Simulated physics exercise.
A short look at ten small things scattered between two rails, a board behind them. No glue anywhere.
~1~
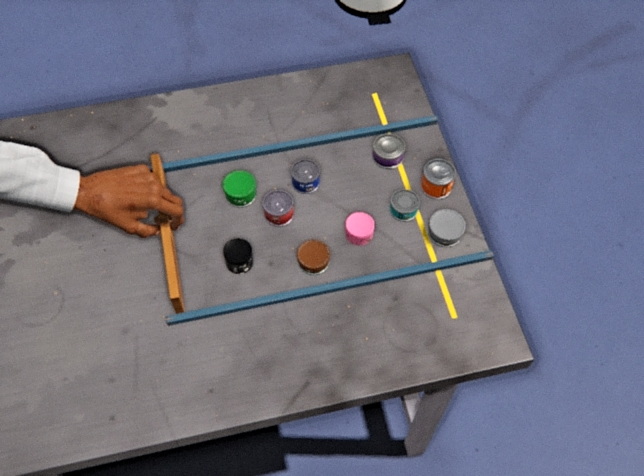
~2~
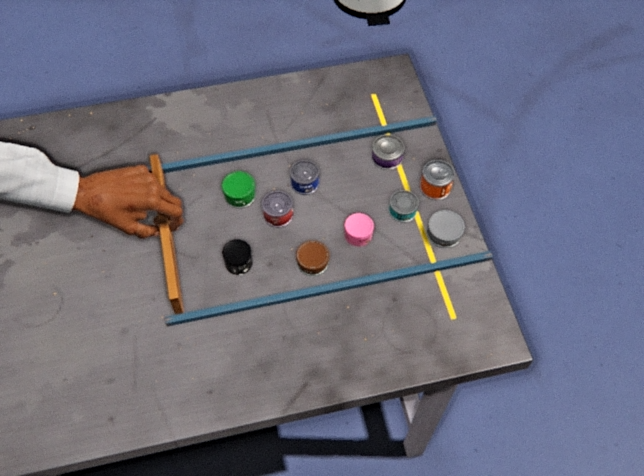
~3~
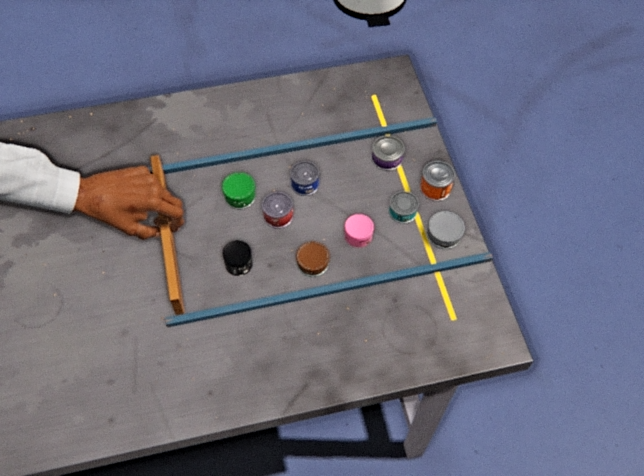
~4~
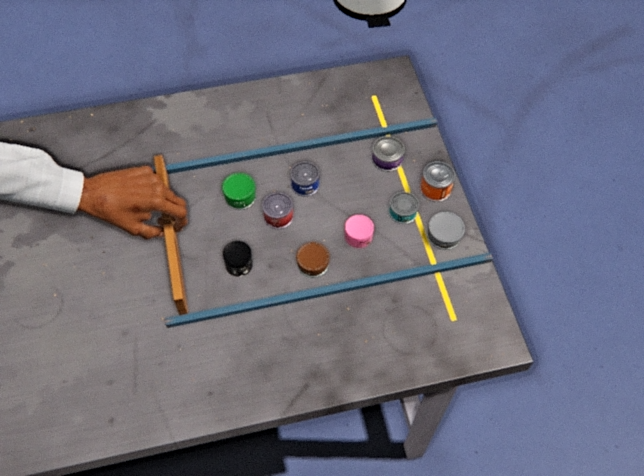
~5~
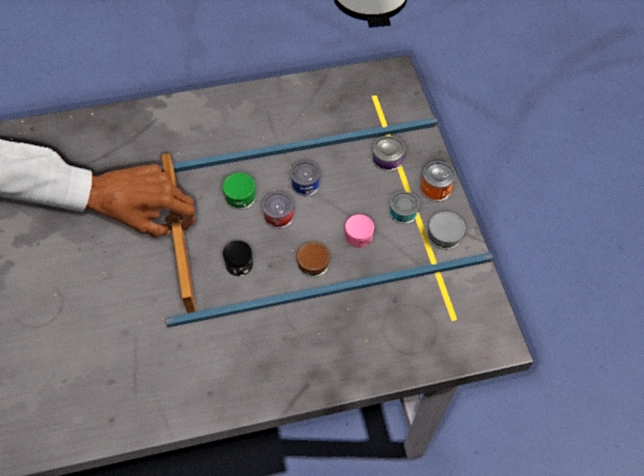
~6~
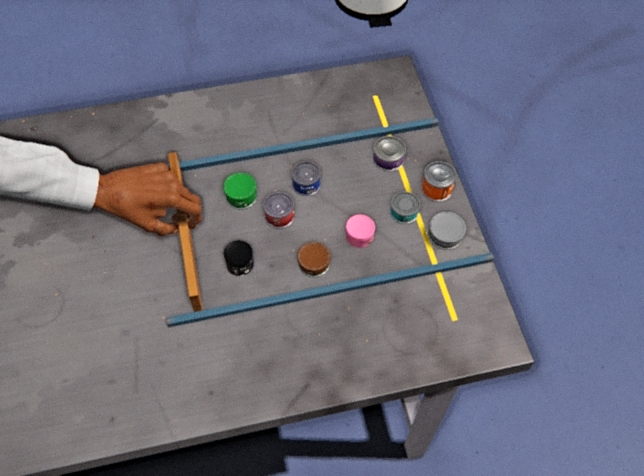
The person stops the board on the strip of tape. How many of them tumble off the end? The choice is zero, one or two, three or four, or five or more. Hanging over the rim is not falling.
As it turns out, the number that fall off is one or two.
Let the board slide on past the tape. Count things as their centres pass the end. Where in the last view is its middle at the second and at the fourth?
At (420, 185) for the second, at (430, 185) for the fourth.
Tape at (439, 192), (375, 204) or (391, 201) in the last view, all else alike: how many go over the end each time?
Try by try, 5, 0 and 0.
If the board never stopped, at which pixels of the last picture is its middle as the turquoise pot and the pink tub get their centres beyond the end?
Near (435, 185) and (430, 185).
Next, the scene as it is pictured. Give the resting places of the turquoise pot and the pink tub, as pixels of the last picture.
Near (447, 202) and (463, 225).
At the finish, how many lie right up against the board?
In contact: 4.
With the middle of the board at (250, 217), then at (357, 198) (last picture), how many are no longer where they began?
By then 2, and 8.
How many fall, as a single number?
The count is 1.
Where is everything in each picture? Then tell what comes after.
Orange tin (438, 179); grey tin (446, 229); purple pot (389, 151); board (167, 231); tape (411, 195), in the first frame.
Grey tin (445, 229); red tin (278, 209), in the second frame.
Purple pot (388, 153); board (167, 233), in the third frame.
Orange tin (437, 182); black tub (238, 259), in the fourth frame.
Grey tin (446, 231); turquoise pot (404, 208), in the fifth frame.
Orange tin (438, 182); grey tin (447, 231); purple pot (389, 154); board (185, 229); tape (411, 197), in the sixth frame.
A little later, none off yet; orange tin at rest near (438, 182); grey tin at rest near (447, 231); purple pot at rest near (389, 154).
Next, none off yet; orange tin at rest near (438, 182); grey tin at rest near (447, 231); purple pot moving near (395, 151).
When it is over, the number that fall off is one or two; down, grey tin.
